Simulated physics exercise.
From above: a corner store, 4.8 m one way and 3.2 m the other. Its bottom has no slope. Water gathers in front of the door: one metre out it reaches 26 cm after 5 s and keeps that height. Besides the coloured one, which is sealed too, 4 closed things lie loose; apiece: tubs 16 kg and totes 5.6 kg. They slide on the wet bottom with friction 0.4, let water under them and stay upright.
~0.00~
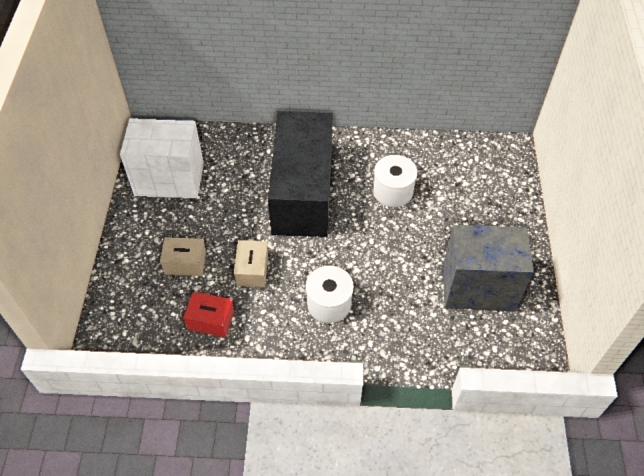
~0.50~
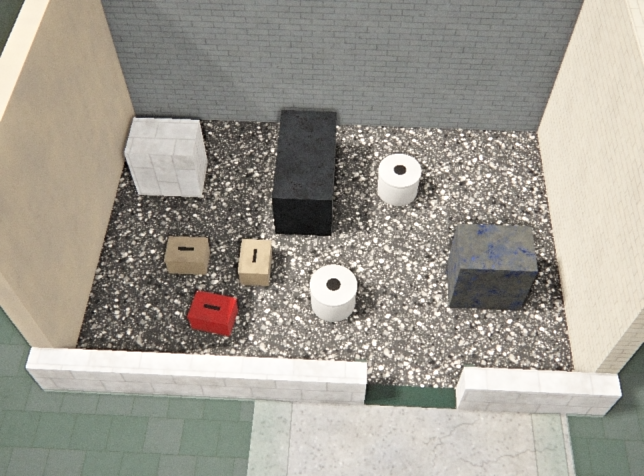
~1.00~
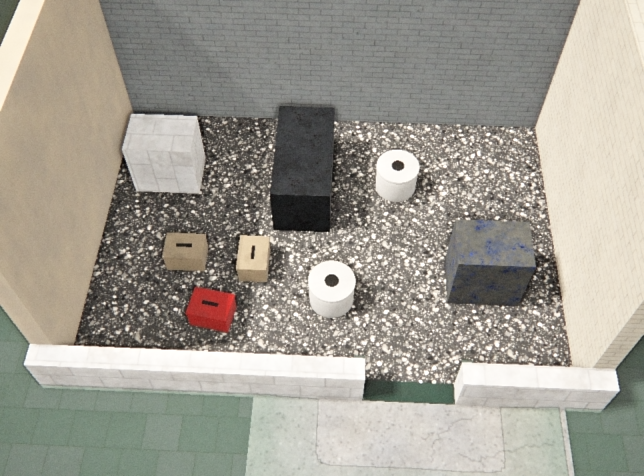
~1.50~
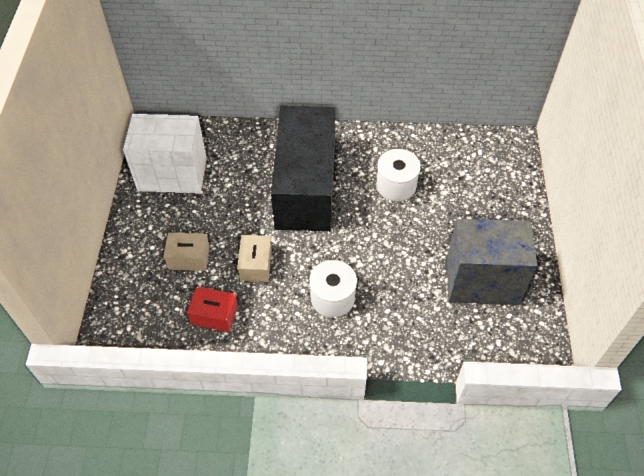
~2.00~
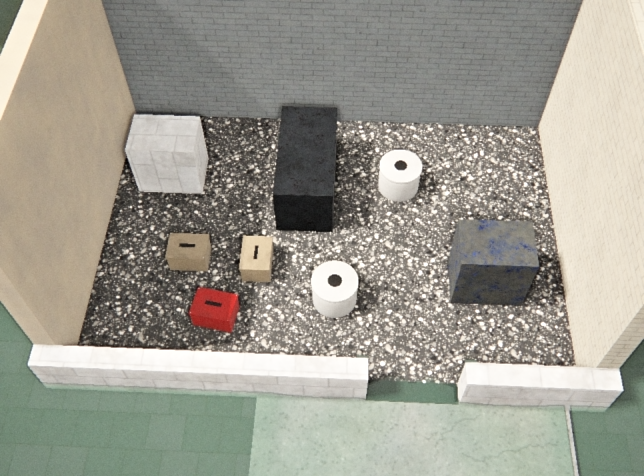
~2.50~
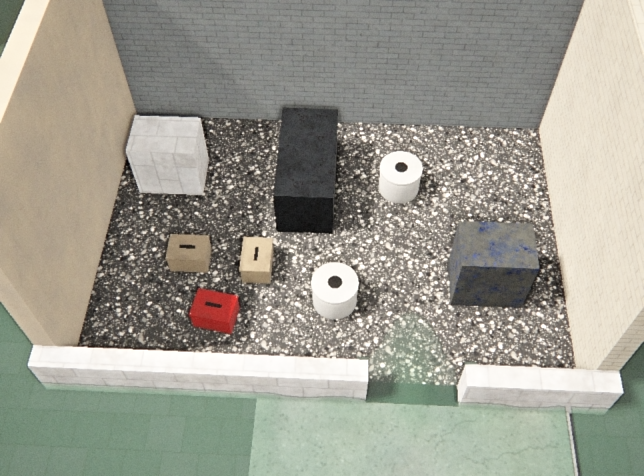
Greenish water spreading over the paving and through the doorway gap onto the speckled floor, while the red box and surrounding objects stay still.
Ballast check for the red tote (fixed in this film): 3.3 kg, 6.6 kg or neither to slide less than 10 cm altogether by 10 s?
I expect that only the larger load is enough.
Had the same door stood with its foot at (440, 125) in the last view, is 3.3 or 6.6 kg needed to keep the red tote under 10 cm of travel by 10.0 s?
In that case neither weight holds it.
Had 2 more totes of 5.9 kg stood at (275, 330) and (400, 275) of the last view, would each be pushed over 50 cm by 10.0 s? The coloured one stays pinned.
In that order: Under, past it.
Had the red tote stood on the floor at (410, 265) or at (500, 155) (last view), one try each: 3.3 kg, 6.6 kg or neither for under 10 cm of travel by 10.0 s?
In that order: Neither holds; neither is enough.
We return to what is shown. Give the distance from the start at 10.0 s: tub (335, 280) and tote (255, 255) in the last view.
In turn: 20 cm, 0 cm.
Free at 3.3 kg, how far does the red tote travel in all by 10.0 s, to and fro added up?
About 80 cm.
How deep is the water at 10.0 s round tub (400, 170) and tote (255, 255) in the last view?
About 13 and 3 cm.
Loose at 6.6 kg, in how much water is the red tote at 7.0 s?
Roughly 2 cm.
After 3.5 s the red tote would be 0 cm from its start with 3.3 kg and 0 cm from its start with 6.6 kg; 0 cm of water round it then.
After 4.5 s the red tote would be 0 cm from its start with 3.3 kg and 0 cm from its start with 6.6 kg; 0 cm of water round it then.
After 7.0 s the red tote would be 9 cm from its start with 3.3 kg and 0 cm from its start with 6.6 kg; 2 cm of water round it then.
After 10.0 s the red tote would be 77 cm from its start with 3.3 kg and 0 cm from its start with 6.6 kg; 2 cm of water round it then.
